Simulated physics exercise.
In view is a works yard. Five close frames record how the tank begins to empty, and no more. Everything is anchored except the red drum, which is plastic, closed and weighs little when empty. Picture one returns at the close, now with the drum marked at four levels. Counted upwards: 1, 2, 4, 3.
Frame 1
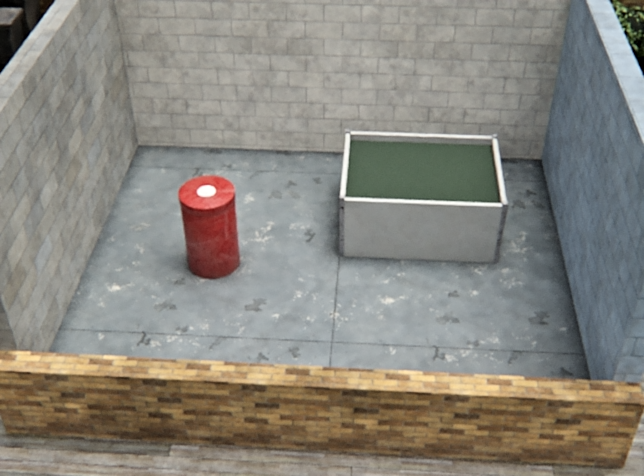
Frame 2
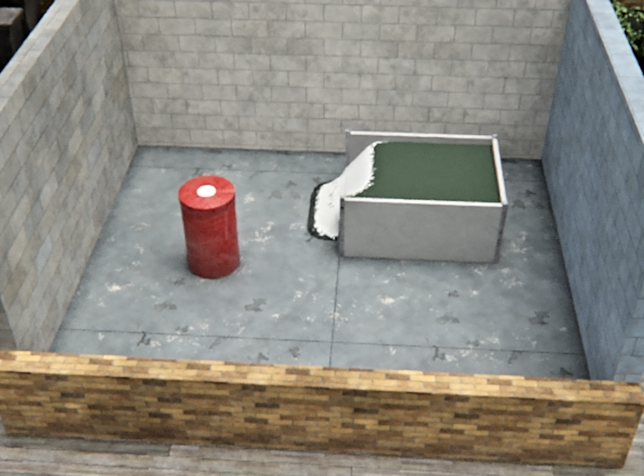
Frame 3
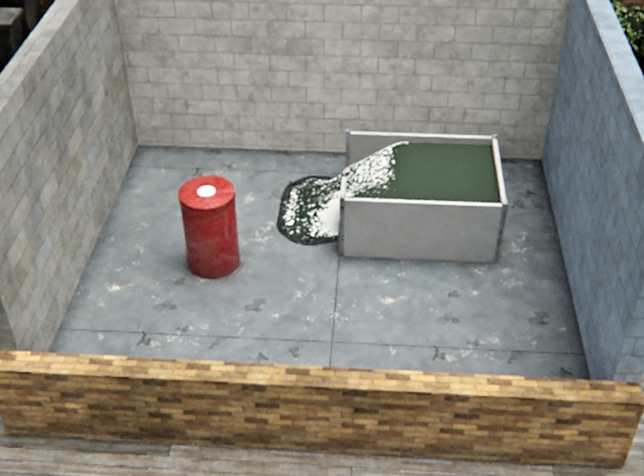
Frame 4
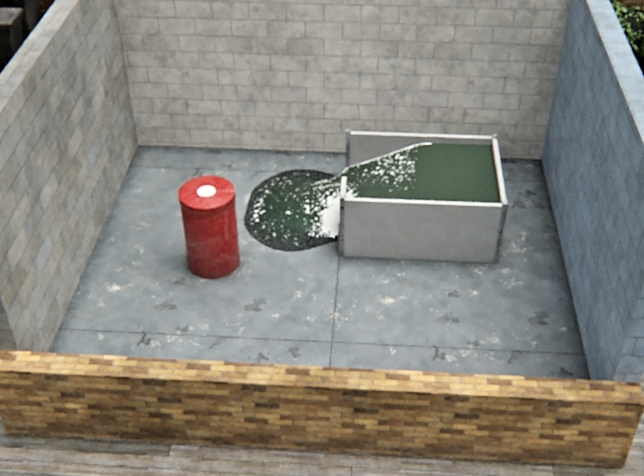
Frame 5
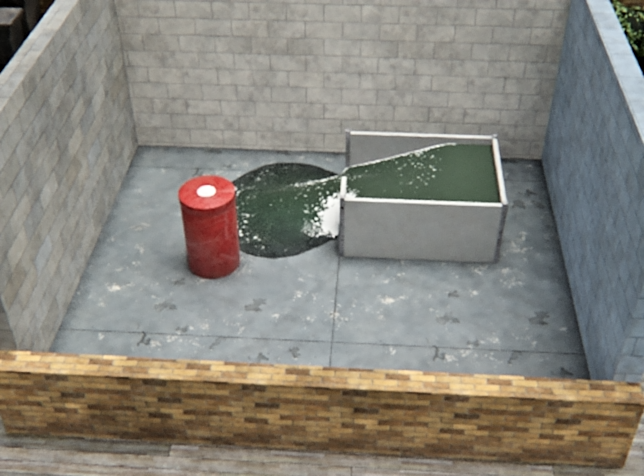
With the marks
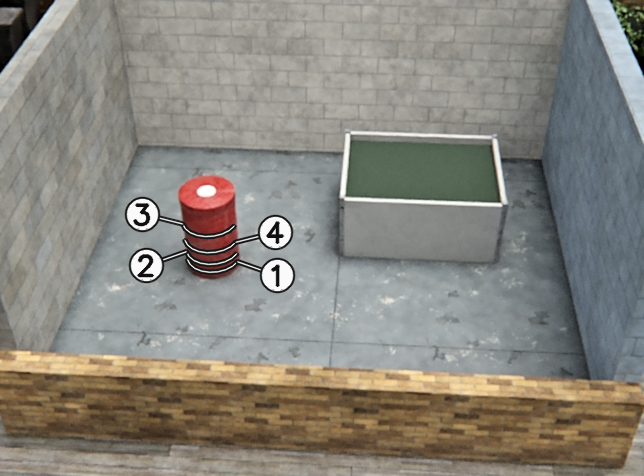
Dark green liquid pouring from the left side of a grey tank and spreading across a walled yard floor toward a red drum.
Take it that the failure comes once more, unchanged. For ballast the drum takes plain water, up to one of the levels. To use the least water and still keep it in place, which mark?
The limit is 2.
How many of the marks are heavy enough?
Three of them.
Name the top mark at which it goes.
Here it is mark 1.
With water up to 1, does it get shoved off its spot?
Yes.
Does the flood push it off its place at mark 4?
No, not at all.
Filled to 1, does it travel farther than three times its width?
No.
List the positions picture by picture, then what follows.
In the first picture, lid of the red drum at (207, 192); tank full, its middle at (421, 172).
In the second picture, 2 % of the ground wet, in view closest to the drum at (319, 228).
In the third picture, 4 % of the ground wet, in view closest to the drum at (296, 235).
In the fourth picture, 7 % of the ground wet, in view closest to the drum at (258, 230).
In the fifth picture, lid of the red drum at (207, 192); 11 % of the ground wet, in view closest to the drum at (240, 240).
On the marked copy, 1 at (209, 272); 2 at (208, 264); 3 at (205, 236); 4 at (207, 252); from the bottom up 1, 2, 4, 3.
Choosing 1, it is pushed about its own width away.
Choosing 2, it does not move.
Choosing 3, it does not move.
Choosing 4, it does not move.
